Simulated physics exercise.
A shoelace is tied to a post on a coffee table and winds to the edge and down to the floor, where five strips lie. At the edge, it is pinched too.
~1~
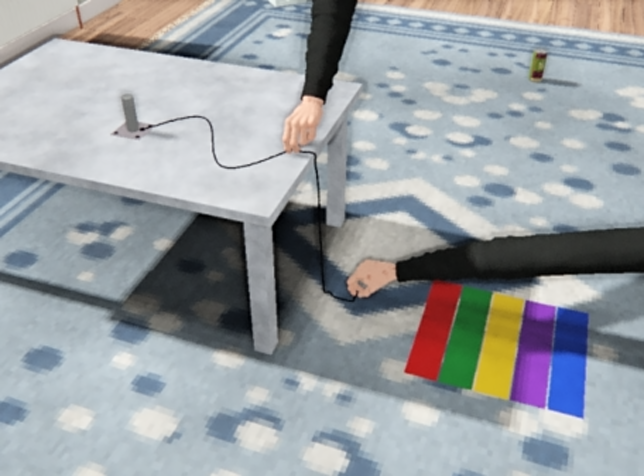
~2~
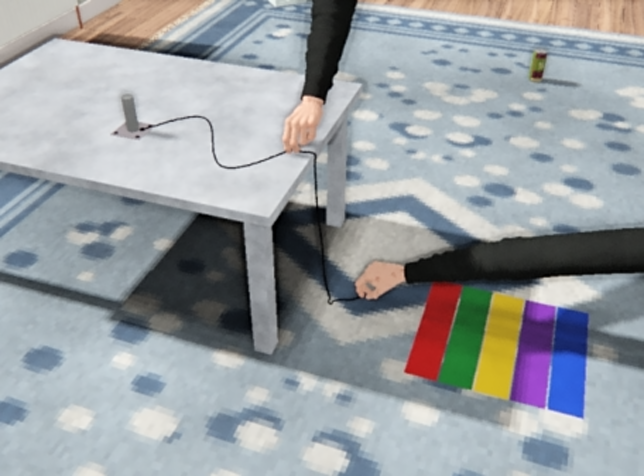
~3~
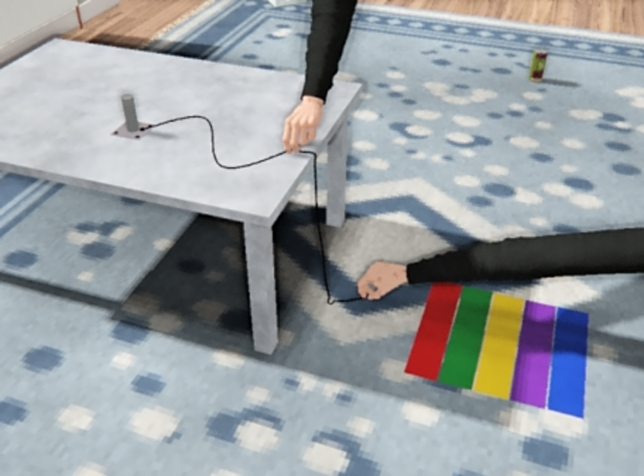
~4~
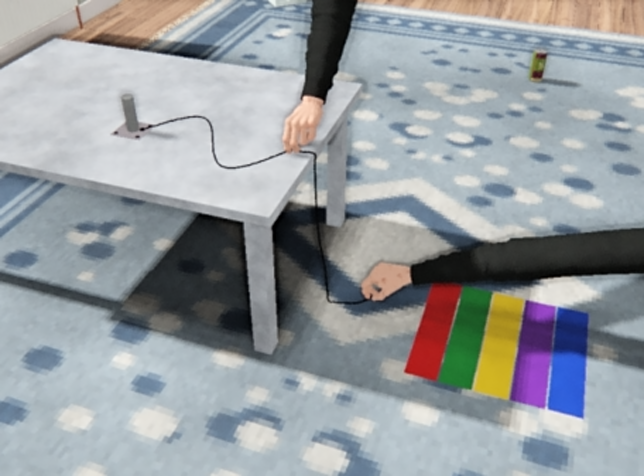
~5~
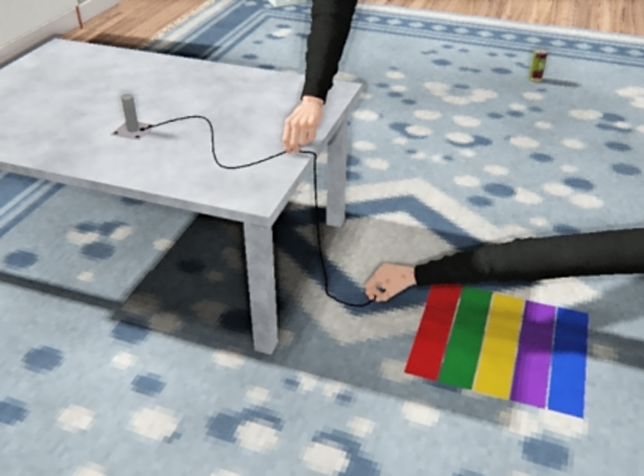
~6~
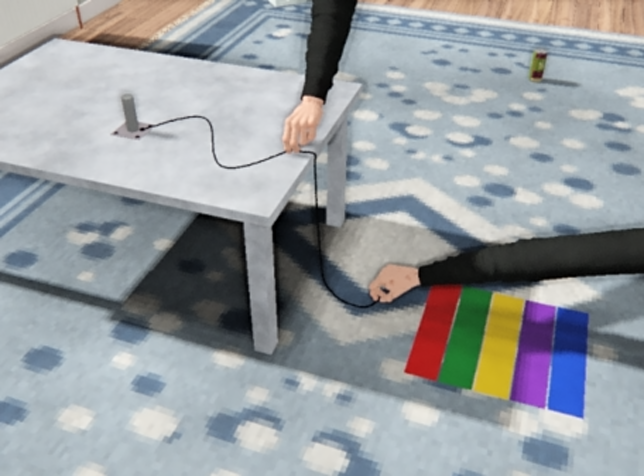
The clip opens on a dark shoelace tied to a post on a pale coffee table, pinched by one hand at the edge and another near the floor, beside red, green, yellow, purple and blue strips. The lower hand then shifts slightly right with the lace's end, while the upper hand stays still.
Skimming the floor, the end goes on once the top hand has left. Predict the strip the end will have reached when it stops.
I would say the blue strip.
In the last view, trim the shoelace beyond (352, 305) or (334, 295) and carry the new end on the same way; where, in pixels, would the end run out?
Taking them in turn, near (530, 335) and near (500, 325).
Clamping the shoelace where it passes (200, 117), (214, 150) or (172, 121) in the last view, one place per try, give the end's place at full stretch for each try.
They end up at (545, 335), (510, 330) and (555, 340).
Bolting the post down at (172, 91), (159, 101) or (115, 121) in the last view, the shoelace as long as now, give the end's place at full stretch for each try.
Around (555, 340), (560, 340) and (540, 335).
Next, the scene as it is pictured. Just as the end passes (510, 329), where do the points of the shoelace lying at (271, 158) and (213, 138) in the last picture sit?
Roughly (321, 196) for the first and (246, 149) for the second.
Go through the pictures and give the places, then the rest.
In the first picture, end (357, 293); red (426, 358); green (460, 367); yellow (494, 375); purple (530, 384); blue (567, 393).
In the second picture, end (365, 295); shoelace through (173, 121) (213, 138) (245, 166) (315, 160) (320, 227) (326, 286).
In the third picture, end (367, 296).
In the fourth picture, end (371, 297); shoelace through (173, 121) (213, 138) (245, 166) (315, 160) (318, 226) (327, 286).
In the fifth picture, end (375, 297).
In the sixth picture, end (379, 298); shoelace through (173, 121) (213, 138) (245, 166) (315, 160) (318, 227) (326, 286).
A little later, end near (510, 329); over yellow.
Next, end near (550, 338); over purple.
When it is tight, end near (575, 344); over blue. It gets as far as the blue strip.
